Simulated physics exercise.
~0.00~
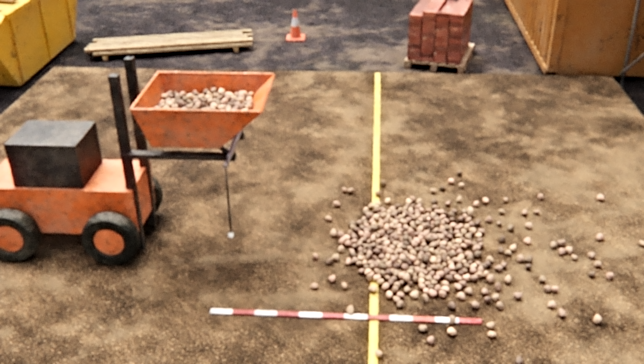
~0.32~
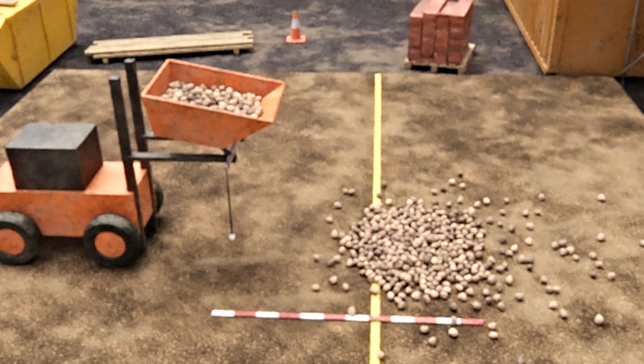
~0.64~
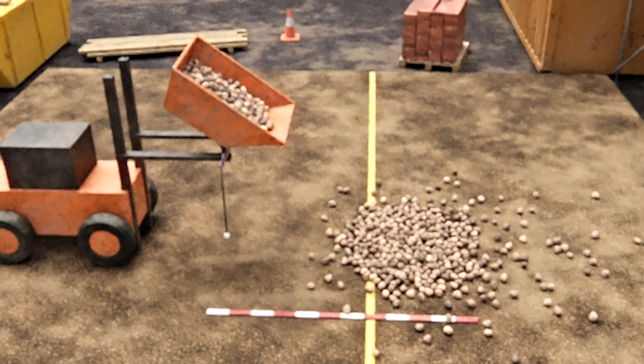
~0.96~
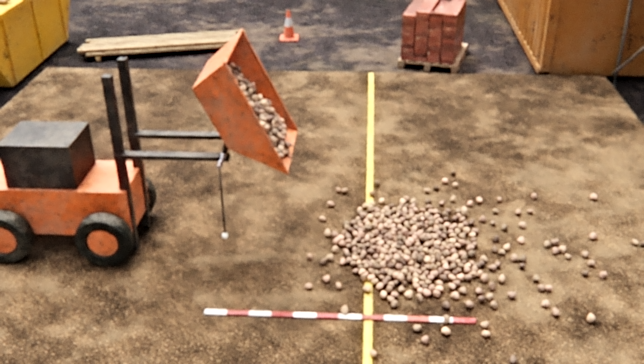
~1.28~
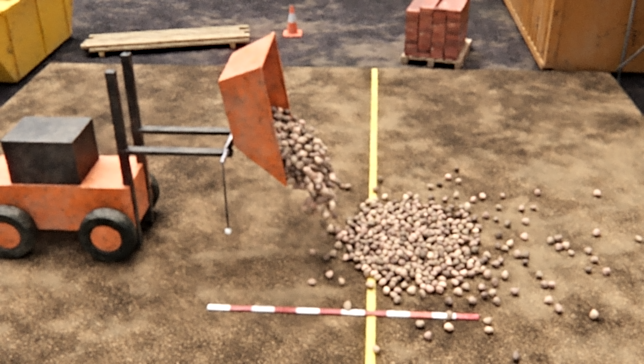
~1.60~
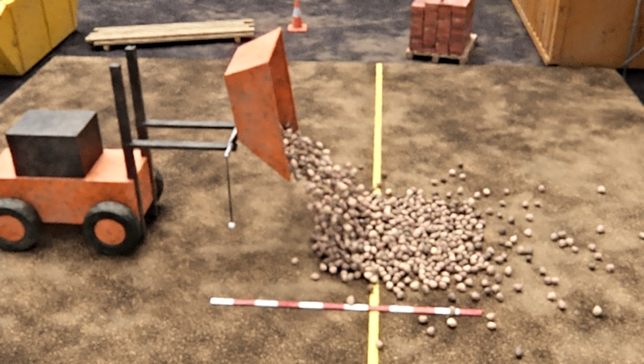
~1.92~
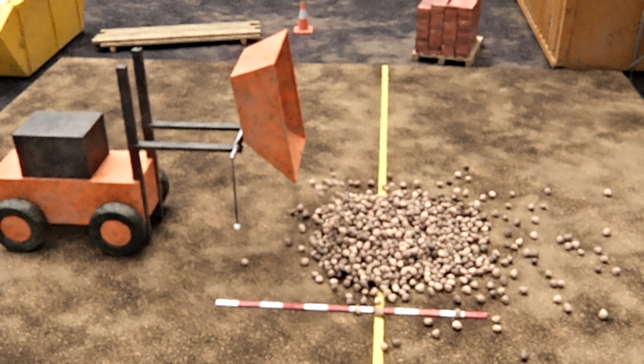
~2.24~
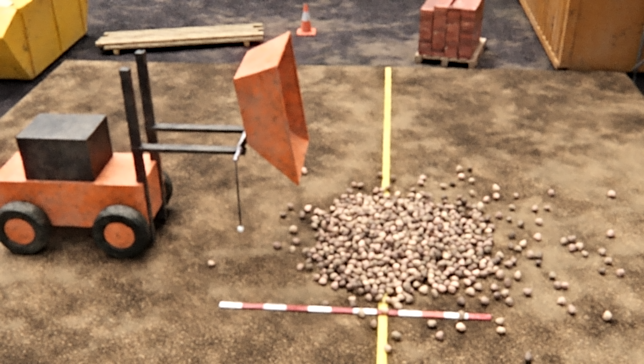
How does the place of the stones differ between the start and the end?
At the start, some of the stones are up in the raised skip while the others lie in a heap on the ground. At the end, the skip has emptied and the stones lie on the ground in a broader heap on both sides of the yellow line.
